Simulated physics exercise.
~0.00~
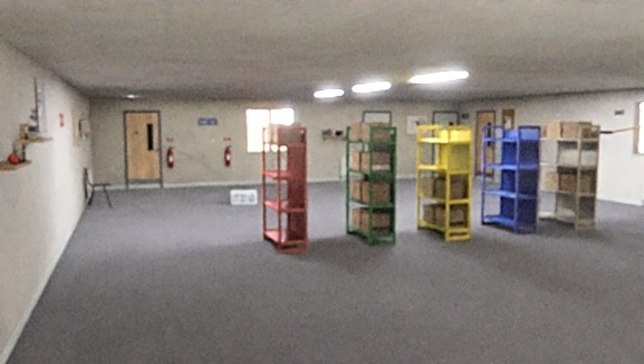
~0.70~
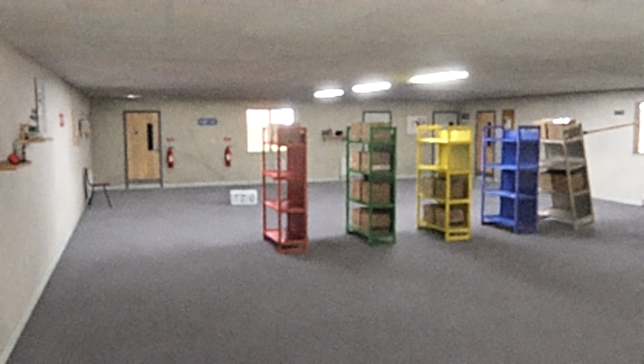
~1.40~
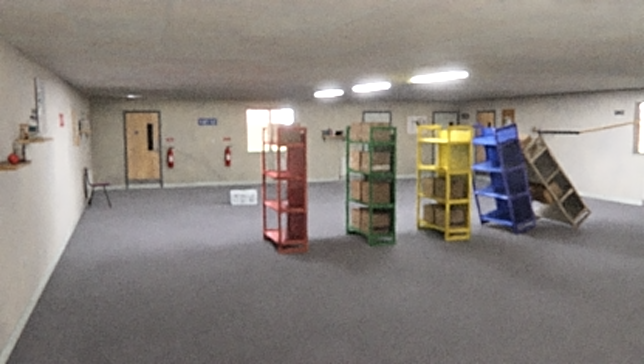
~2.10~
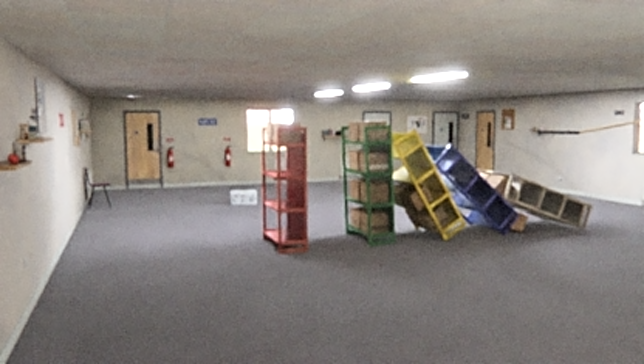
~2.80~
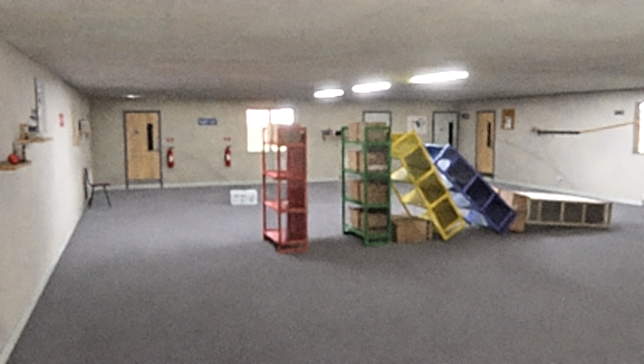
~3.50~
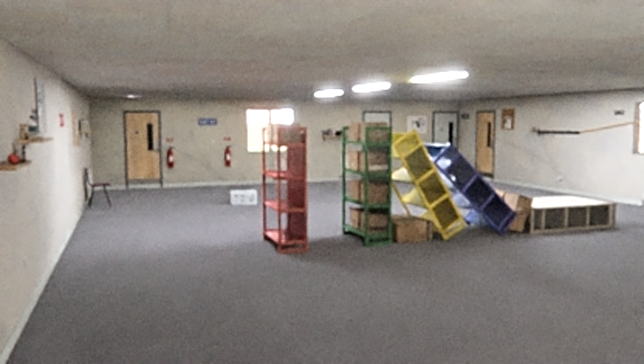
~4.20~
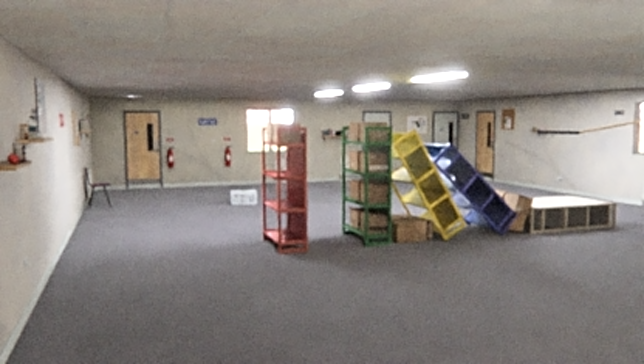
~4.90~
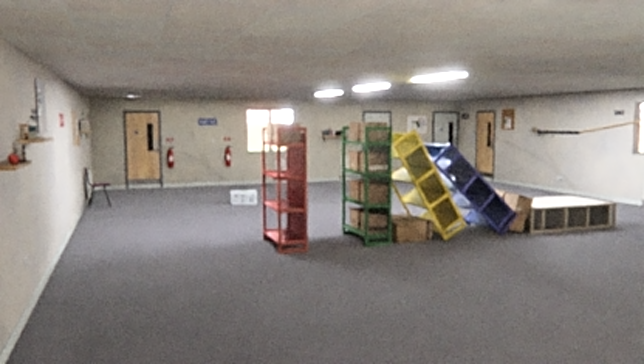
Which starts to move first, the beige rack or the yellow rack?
The beige rack starts to move first, tilting under the pole while the yellow rack is still upright. The yellow rack only tips later, once the blue rack has leaned into it.
